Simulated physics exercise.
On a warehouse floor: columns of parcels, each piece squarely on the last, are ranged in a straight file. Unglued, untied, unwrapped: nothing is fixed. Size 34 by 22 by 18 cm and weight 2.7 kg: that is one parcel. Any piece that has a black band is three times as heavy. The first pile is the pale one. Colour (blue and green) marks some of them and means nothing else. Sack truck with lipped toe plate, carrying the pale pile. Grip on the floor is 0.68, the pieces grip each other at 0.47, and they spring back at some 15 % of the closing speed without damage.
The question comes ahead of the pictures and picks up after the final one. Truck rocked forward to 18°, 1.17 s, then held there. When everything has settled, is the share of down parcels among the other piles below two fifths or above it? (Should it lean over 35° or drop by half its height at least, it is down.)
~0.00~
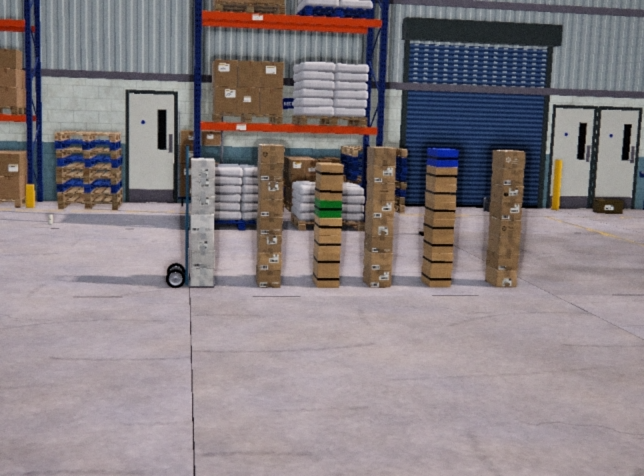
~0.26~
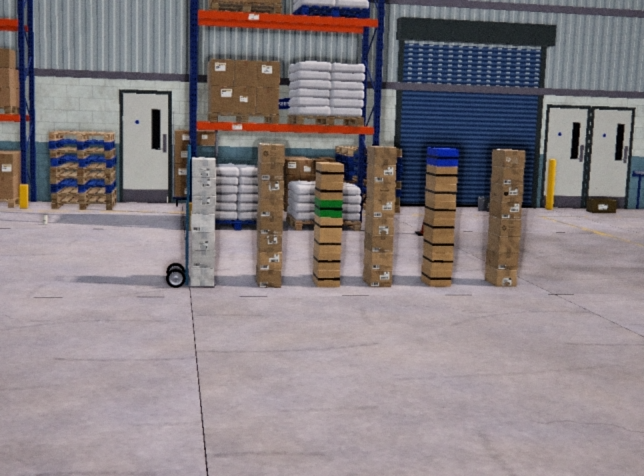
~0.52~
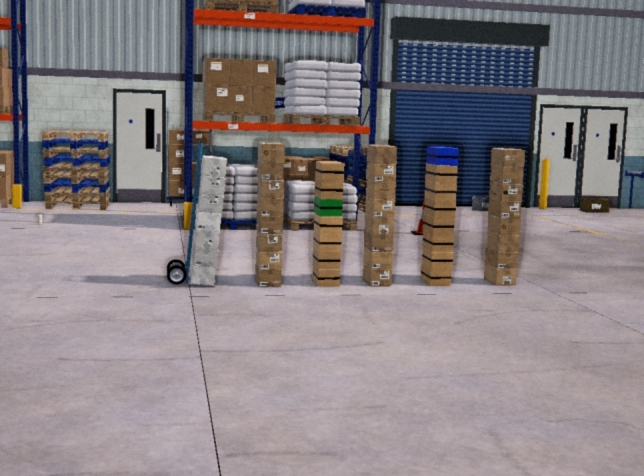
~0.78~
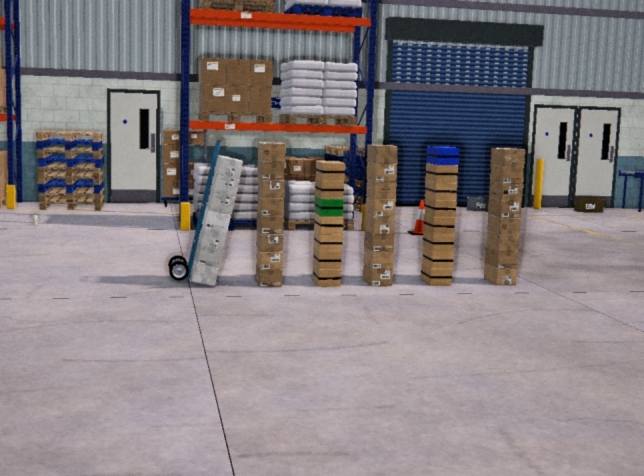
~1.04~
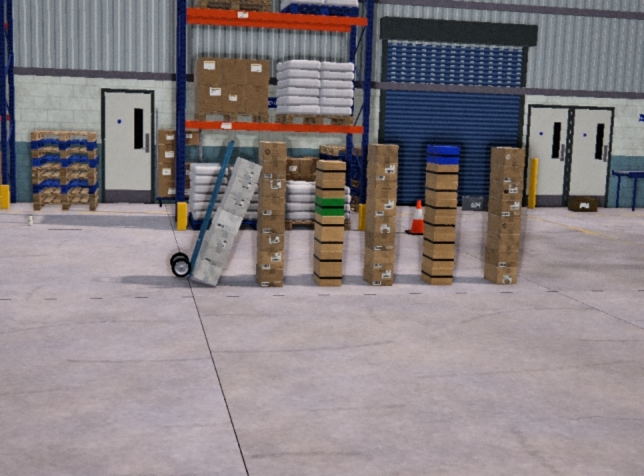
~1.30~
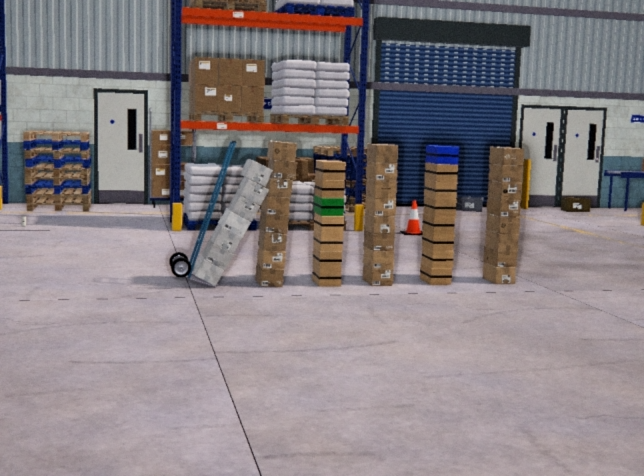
It is above two fifths.
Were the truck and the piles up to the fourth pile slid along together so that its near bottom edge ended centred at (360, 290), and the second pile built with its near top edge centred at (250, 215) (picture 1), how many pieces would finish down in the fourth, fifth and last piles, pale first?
Down by pile: Fourth 0, fifth 0, last 0.
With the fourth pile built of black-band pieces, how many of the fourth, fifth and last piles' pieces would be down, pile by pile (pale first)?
In that case the fourth pile has 8 down, the fifth 8, the last 8.
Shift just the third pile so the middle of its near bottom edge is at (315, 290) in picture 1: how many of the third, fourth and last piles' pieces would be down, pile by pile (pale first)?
Per pile - third: 7, fourth: 8, last: 8.
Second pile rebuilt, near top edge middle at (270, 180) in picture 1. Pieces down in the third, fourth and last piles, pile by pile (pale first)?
Counts down - third: 7; fourth: 8; last: 8.
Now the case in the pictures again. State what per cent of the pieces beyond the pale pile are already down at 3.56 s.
By then 85 %.
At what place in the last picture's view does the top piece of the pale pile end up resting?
Look for the top piece around pixel (318, 232).
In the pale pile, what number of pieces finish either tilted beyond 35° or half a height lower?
Exactly 7 pale pieces do.
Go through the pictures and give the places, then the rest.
In the first frame (pixels give the middle of a visible side; the camera moves round a little), truck frame (187, 174) 0° forward; blue parcel (448, 159); green parcel (331, 209); none of the others has stirred.
Truck frame (189, 173) 1° forward; blue parcel (448, 158), in the second frame.
Truck frame (198, 171) 5° forward, top of the pale pile leaning 5°; blue parcel (448, 157); none of the others has stirred, in the third frame.
Truck frame (213, 170) 12° forward, top of the pale pile leaning 12°; blue parcel (448, 157); none of the others has stirred, in the fourth frame.
Truck frame (224, 169) 17° forward, top of the pale pile leaning 20°; blue parcel (449, 156); none of the others has stirred, in the fifth frame.
Truck frame (226, 170) 18° forward, top of the pale pile leaning 25°; blue parcel (448, 156); green parcel (333, 207); steepest lean 3°, the parcel at (281, 188); movement in 8 of them, in the sixth frame.
After 2.68 s, 7 of the pale pile down; 8 of the 39 other parcels down; green parcel 27° from how it stood.
After 3.56 s, 7 of the pale pile down; 33 of the 39 other parcels down; green parcel 58° from how it stood, 43 cm lower; blue parcel 6° from how it stood, 20 cm lower.
In the end (5.4 s), 7 of the pale pile down; 39 of the 39 other parcels down; green parcel 58° from how it stood, 43 cm lower; blue parcel 41° from how it stood, 1.05 m lower. That is 100 per cent. From the last view, middles, green parcel near (405, 247), blue parcel near (574, 257).
